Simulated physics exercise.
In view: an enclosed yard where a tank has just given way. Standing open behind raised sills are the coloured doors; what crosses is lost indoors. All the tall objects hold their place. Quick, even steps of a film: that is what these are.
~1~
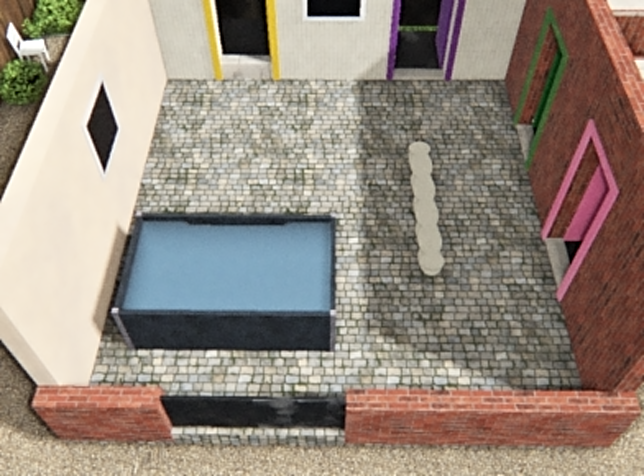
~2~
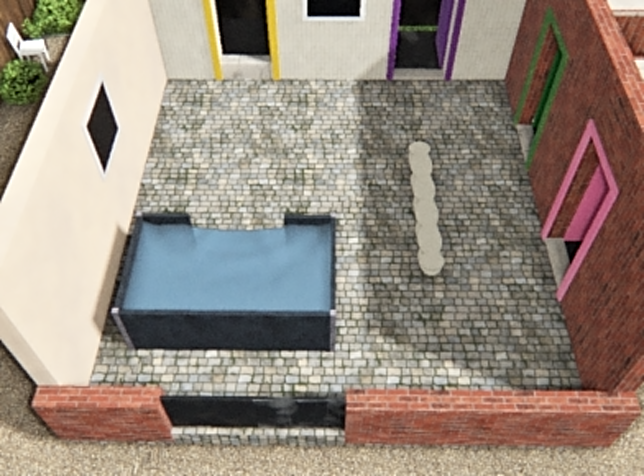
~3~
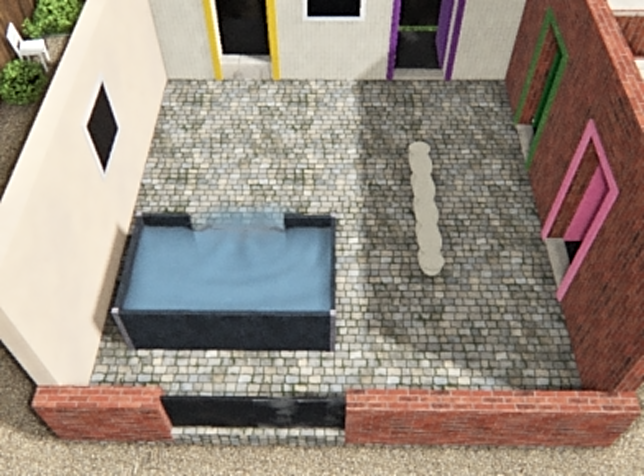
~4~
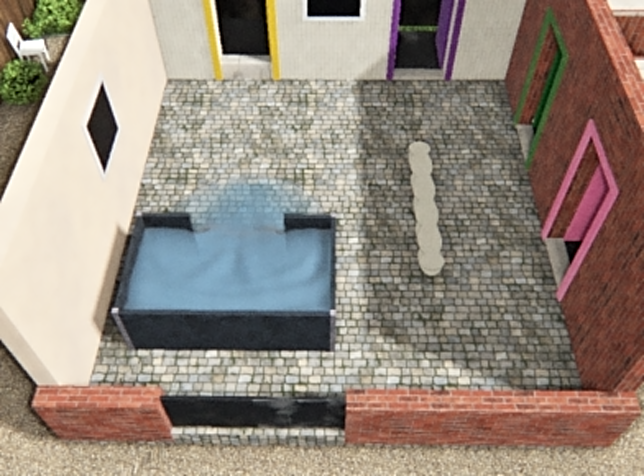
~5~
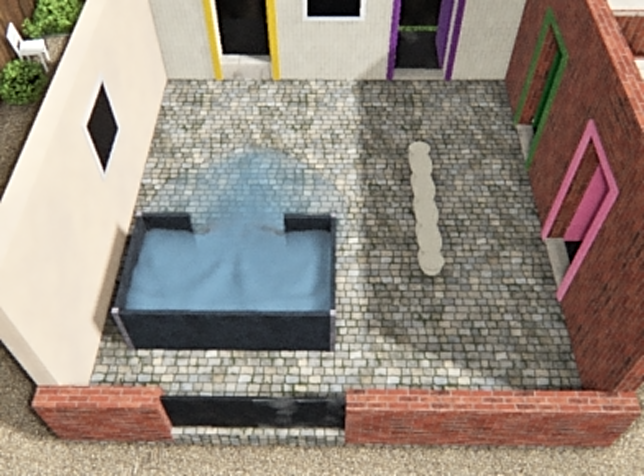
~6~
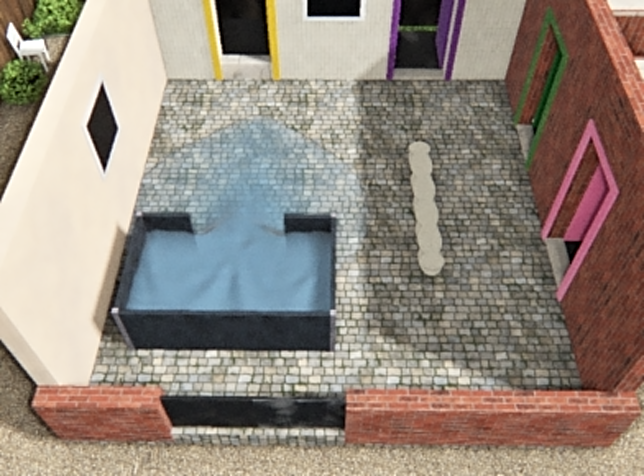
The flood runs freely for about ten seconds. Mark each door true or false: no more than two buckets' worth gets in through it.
Pink door: True, green door: False, yellow door: True, purple door: False.
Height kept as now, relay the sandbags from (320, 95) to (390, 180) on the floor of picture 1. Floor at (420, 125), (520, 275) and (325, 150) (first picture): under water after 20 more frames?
In order - swamped; unaffected; swamped.
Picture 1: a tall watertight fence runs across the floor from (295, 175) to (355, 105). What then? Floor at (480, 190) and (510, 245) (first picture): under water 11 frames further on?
Not wet, not wet.
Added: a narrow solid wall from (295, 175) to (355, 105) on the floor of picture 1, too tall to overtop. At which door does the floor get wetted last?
The one in pink.
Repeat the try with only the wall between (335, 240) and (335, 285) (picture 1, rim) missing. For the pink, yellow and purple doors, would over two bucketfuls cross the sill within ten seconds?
My guess is the pink one breaks the limit, the yellow one is safe, and the purple one breaks the limit.
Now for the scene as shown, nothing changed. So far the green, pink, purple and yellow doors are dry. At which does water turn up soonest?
It is the door marked yellow.
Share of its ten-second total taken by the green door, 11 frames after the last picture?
Around 0 percent.
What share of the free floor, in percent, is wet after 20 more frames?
Roughly 50 %.
A moment on, water covers 40 % of the floor; the pink door not reached, the green door not reached, the yellow door wet at the sill, nothing in, the purple door not reached.
Next, water covers 45 % of the floor; the pink door not reached, the green door not reached, the yellow door wet at the sill, nothing in, the purple door under two buckets in.
Then, water covers 50 % of the floor; the pink door not reached, the green door wet at the sill, nothing in, the yellow door under two buckets in, the purple door over two buckets in.
Later, water covers 75 % of the floor; the pink door wet at the sill, nothing in, the green door over two buckets in, the yellow door under two buckets in, the purple door far over two buckets in.
In the end, water covers 95 % of the floor; the pink door wet at the sill, nothing in, the green door far over two buckets in, the yellow door under two buckets in, the purple door far over two buckets in.
